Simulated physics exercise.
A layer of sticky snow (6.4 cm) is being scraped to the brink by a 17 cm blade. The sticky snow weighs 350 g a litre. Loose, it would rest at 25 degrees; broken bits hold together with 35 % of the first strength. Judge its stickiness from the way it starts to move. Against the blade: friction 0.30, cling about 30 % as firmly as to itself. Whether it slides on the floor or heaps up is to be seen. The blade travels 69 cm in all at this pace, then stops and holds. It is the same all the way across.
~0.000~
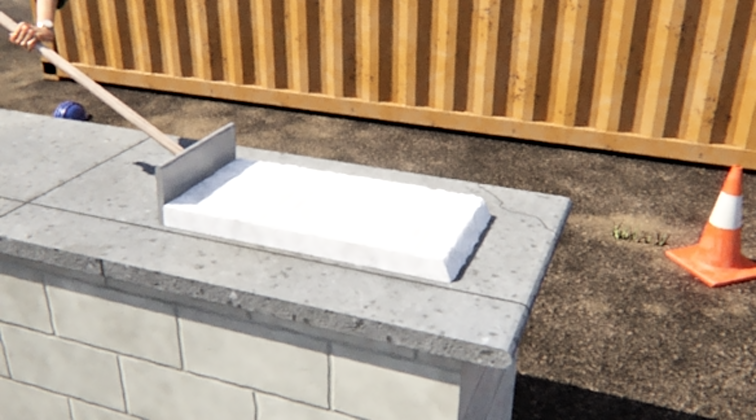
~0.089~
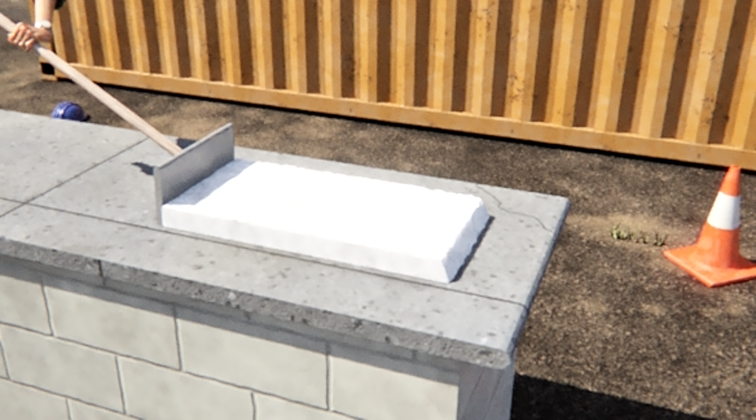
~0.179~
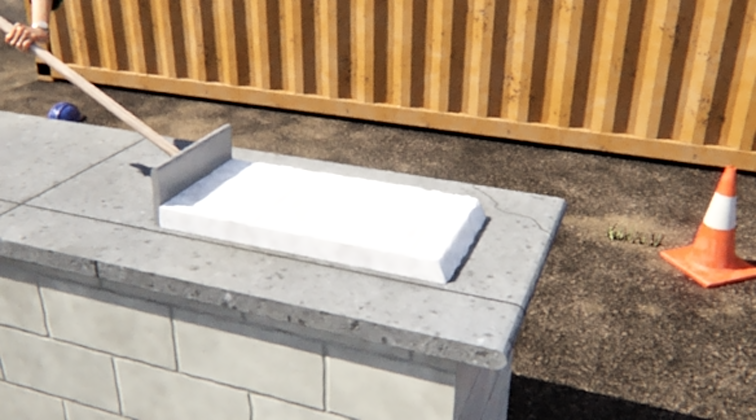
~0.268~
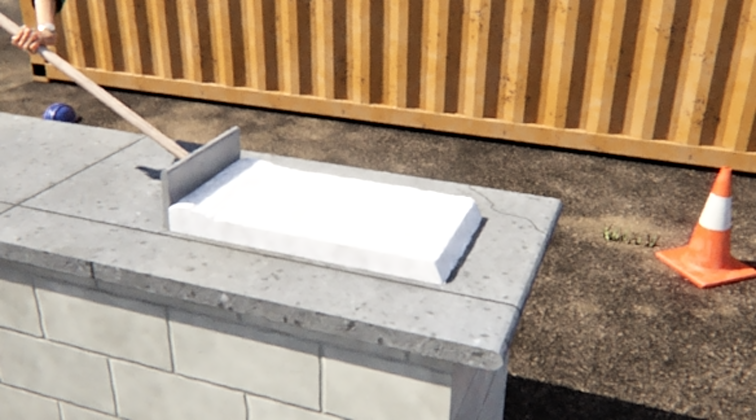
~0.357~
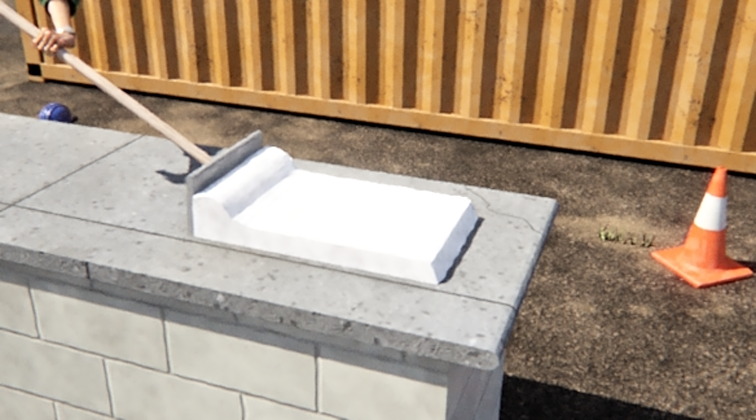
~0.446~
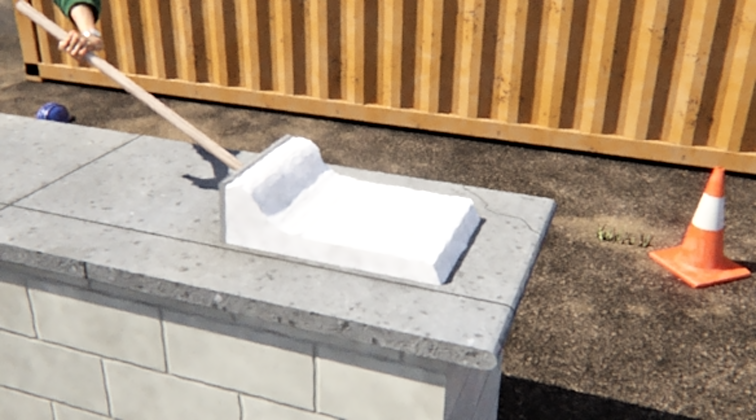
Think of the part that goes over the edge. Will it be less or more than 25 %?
It comes out more than 25 %.
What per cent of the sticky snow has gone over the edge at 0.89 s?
About 3 %.
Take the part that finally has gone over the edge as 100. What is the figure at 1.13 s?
Some 80 per cent.
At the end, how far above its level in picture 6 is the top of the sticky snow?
About 0 cm.
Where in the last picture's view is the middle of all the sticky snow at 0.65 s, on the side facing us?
At about (381, 254).
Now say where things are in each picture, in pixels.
Foot of the blade at (165, 225), not yet moved; front end of the sticky snow at (450, 280), piled 6.1 cm high, in the first frame.
Foot of the blade at (163, 226), not yet moved; front end of the sticky snow at (449, 281), piled 6.1 cm high, in the second frame.
Foot of the blade at (161, 227), moved 4 mm; front end of the sticky snow at (446, 281), piled 6.1 cm high, in the third frame.
Foot of the blade at (170, 230), moved 5.1 cm; front end of the sticky snow at (442, 282), piled 8.1 cm high, in the fourth frame.
Foot of the blade at (194, 236), moved 15 cm; front end of the sticky snow at (438, 282), piled 13 cm high, in the fifth frame.
Foot of the blade at (227, 243), moved 26 cm; front end of the sticky snow at (440, 285), piled 18 cm high, in the sixth frame.
By 0.65 s, 0 % has gone over the edge.
By 0.89 s, 3 % has gone over the edge.
By 1.13 s, 26 % has gone over the edge.
By 1.37 s, 34 % has gone over the edge.
By 1.47 s, at the end, 34 % has gone over the edge.
